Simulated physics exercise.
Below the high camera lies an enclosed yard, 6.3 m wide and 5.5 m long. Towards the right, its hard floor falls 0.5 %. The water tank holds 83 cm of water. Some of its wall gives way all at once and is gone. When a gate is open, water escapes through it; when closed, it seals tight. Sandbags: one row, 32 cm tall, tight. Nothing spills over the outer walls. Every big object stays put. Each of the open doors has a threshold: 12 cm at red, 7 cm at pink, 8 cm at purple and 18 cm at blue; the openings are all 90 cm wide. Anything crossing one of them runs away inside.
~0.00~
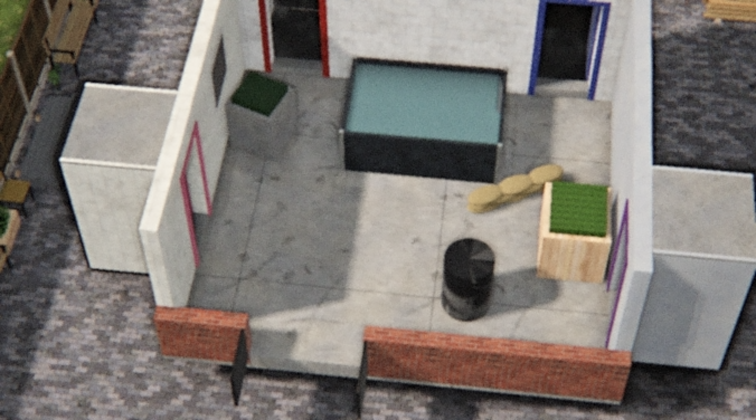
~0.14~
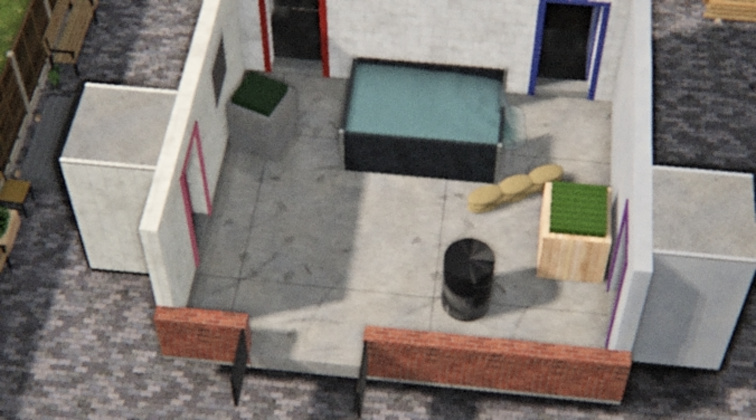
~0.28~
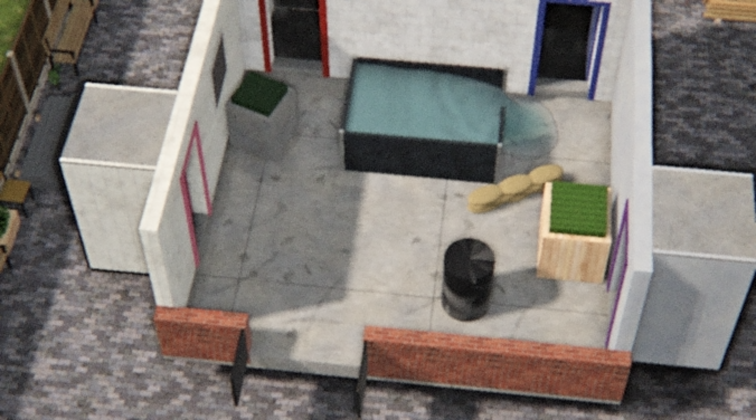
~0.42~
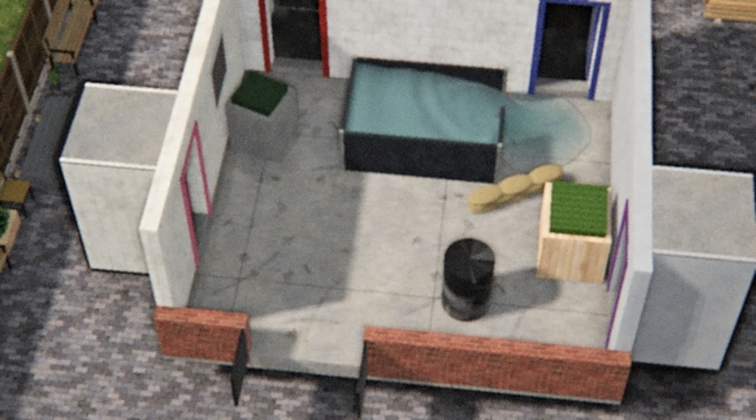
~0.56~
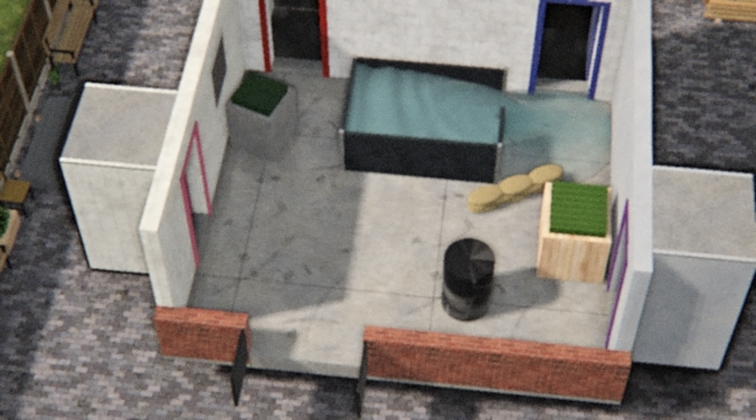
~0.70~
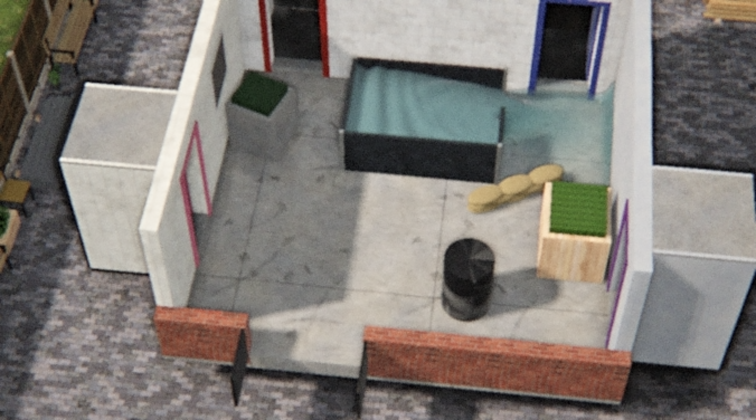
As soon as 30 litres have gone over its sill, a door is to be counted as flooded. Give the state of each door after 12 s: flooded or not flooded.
State after that time: Red door not flooded, pink door not flooded, purple door not flooded, blue door flooded.
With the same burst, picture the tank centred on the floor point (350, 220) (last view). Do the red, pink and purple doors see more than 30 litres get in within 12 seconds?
Lab note: Vs limit, red door limit held; pink door limit held; purple door limit broken.
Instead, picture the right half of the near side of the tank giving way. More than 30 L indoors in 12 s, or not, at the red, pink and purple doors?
Against that limit: Red not over, pink under, purple above.
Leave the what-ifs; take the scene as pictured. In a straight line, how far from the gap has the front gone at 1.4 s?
Roughly 3.6 m.
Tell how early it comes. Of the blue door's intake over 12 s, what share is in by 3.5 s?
Fraction in by then: Around 65 per cent.
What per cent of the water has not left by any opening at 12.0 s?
I'd put it at some 80 percent still there.
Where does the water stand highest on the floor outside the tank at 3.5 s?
The spot is near (596, 220) in the last view.
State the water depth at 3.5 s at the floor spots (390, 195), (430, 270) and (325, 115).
Depths: About 0, 6 and 0 centimetres.
After 1.4 s water covers 15 % of the floor and is deepest (58 cm) near (610, 105); red door not reached, pink door not reached, purple door not reached, blue door 35 cm at the sill, 25 L in.
After 2.2 s water covers 20 % of the floor and is deepest (52 cm) near (596, 220); red door not reached, pink door not reached, purple door 8 cm at the sill, 0 L in, blue door 38 cm at the sill, 109 L in.
After 3.5 s water covers 45 % of the floor and is deepest (40 cm) near (596, 220); red door not reached, pink door not reached, purple door 6 cm at the sill, 2 L in, blue door 29 cm at the sill, 218 L in.
After 7.0 s water covers 85 % of the floor and is deepest (25 cm) near (610, 105); red door 4 cm at the sill, 0 L in, pink door 6 cm at the sill, 0 L in, purple door 6 cm at the sill, 4 L in, blue door 23 cm at the sill, 321 L in.
After 12.0 s water covers 95 % of the floor and is deepest (15 cm) near (574, 218); red door 7 cm at the sill, 0 L in, pink door 6 cm at the sill, 1 L in, purple door 8 cm at the sill, 7 L in, blue door 15 cm at the sill, 339 L in.
